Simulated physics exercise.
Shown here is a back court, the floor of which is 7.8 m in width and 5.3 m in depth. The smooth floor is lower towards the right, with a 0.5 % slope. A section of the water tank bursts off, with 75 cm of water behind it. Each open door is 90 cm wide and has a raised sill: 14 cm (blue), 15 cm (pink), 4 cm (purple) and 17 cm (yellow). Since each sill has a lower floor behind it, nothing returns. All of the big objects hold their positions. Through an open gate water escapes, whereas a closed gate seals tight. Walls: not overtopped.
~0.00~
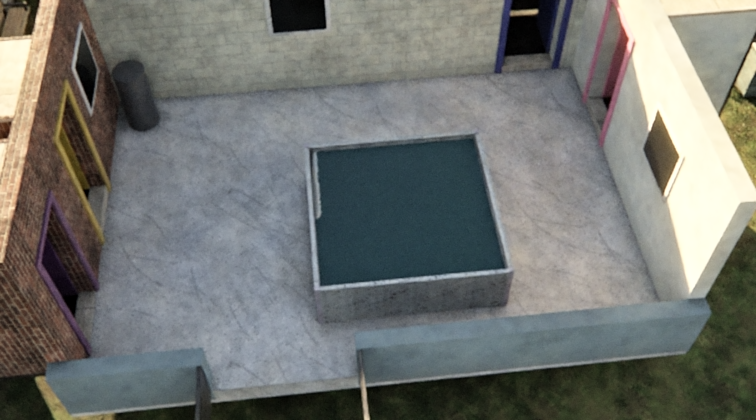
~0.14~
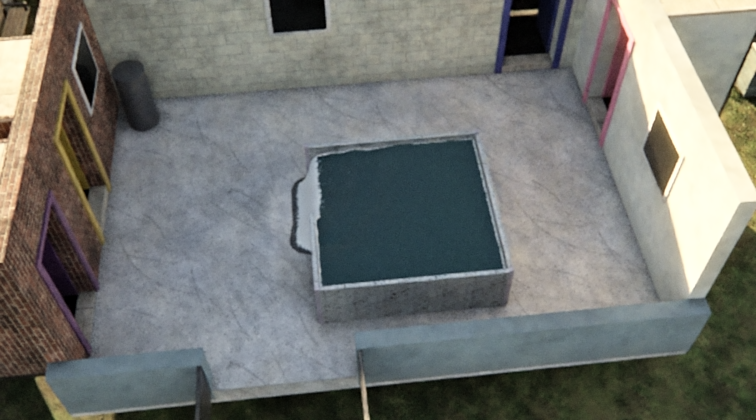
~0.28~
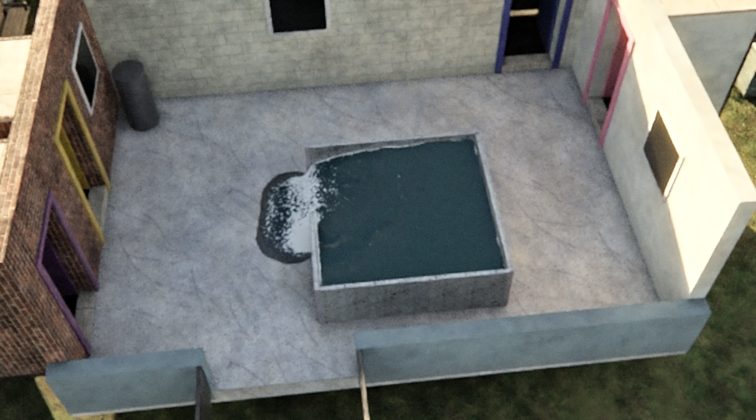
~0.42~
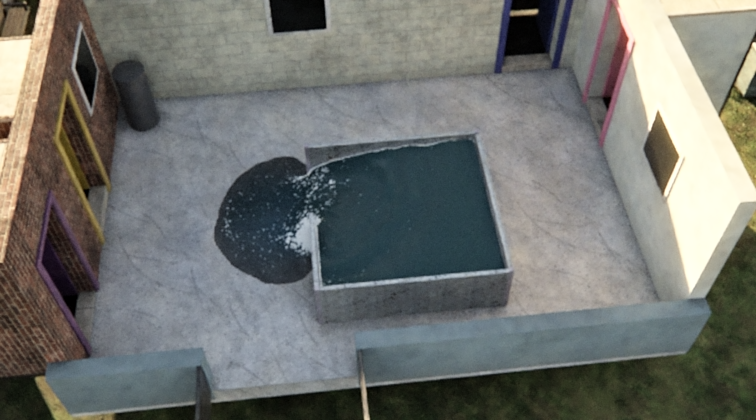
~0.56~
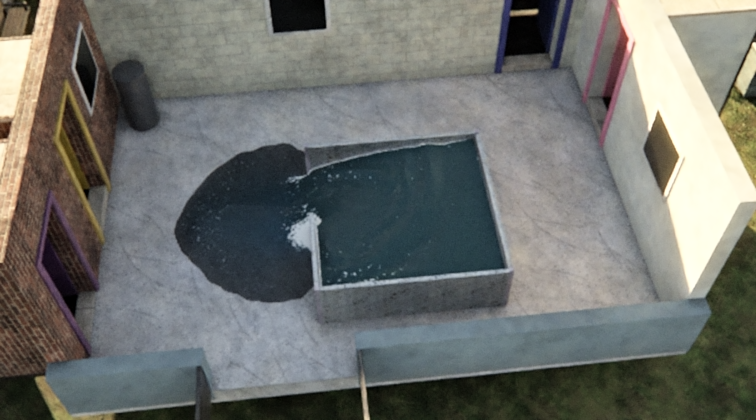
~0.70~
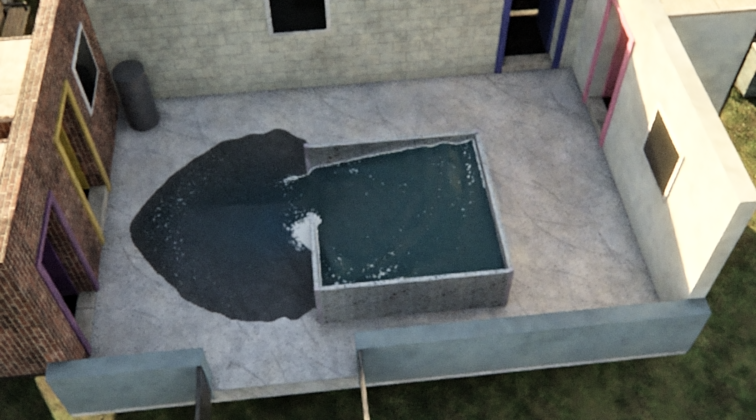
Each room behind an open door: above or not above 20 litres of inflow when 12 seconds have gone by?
At the blue door the water let in will remain short of the limit, at the pink door the water let in will remain short of the limit, at the purple door the water let in will surpass the limit, at the yellow door the water let in will surpass the limit.
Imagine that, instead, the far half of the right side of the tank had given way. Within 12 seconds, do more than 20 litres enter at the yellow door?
Well, at yellow it would be too little.
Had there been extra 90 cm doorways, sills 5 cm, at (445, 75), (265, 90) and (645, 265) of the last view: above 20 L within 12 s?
The first one doesn't reach it, the second one exceeds it, and the third one exceeds it.
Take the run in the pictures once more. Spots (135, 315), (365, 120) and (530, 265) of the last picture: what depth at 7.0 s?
Close to 14, 4 and 0 centimetres.
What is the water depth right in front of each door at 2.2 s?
You'd get blue at 0 cm, pink at 0 cm, purple at 18 cm, and yellow at 35 cm.
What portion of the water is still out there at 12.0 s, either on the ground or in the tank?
Around 78 percent of the water.
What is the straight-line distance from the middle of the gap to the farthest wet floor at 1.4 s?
Roughly 3.8 metres out.
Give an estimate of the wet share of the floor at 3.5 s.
Wet share: About 40 %.
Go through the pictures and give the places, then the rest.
In the first picture, the water tank at (403, 208) is whole and still, 75 cm deep.
In the second picture, water pours out at (314, 205) and has run 0.7 m, to (304, 249); typically 6 cm deep outside, 75 cm at the water tank's back.
In the third picture, water pours out at (314, 205) and has run 0.9 m, to (271, 252); typically 12 cm deep outside, 75 cm at the water tank's back.
In the fourth picture, the front is at (222, 240), 1.4 m from the gap at (314, 206); 2.4 m2 of floor is under water; 75 cm left at the back of the water tank.
In the fifth picture, the front is at (181, 234), 2.0 m from the gap at (314, 206); 4.0 m2 of floor is under water; 75 cm left at the back of the water tank.
In the sixth picture, the front is at (138, 222), 2.7 m from the gap at (314, 206); 6.1 m2 of floor is under water; 74 cm left at the back of the water tank.
After 1.4 s water covers 35 % of the floor and is deepest (40 cm) near (297, 205); blue door not reached, pink door not reached, purple door 11 cm at the sill, 4 L in, yellow door 31 cm at the sill, 33 L in.
After 2.2 s water covers 35 % of the floor and is deepest (50 cm) near (120, 104); blue door not reached, pink door not reached, purple door 18 cm at the sill, 53 L in, yellow door 35 cm at the sill, 108 L in.
After 3.5 s water covers 40 % of the floor and is deepest (30 cm) near (111, 176); blue door not reached, pink door not reached, purple door 17 cm at the sill, 153 L in, yellow door 27 cm at the sill, 207 L in.
After 7.0 s water covers 85 % of the floor and is deepest (20 cm) near (120, 104); blue door 3 cm at the sill, 0 L in, pink door 14 cm at the sill, 0 L in, purple door 14 cm at the sill, 330 L in, yellow door 17 cm at the sill, 256 L in.
After 12.0 s water covers 100 % of the floor and is deepest (14 cm) near (479, 335); blue door 12 cm at the sill, 0 L in, pink door 11 cm at the sill, 0 L in, purple door 10 cm at the sill, 461 L in, yellow door 11 cm at the sill, 256 L in.
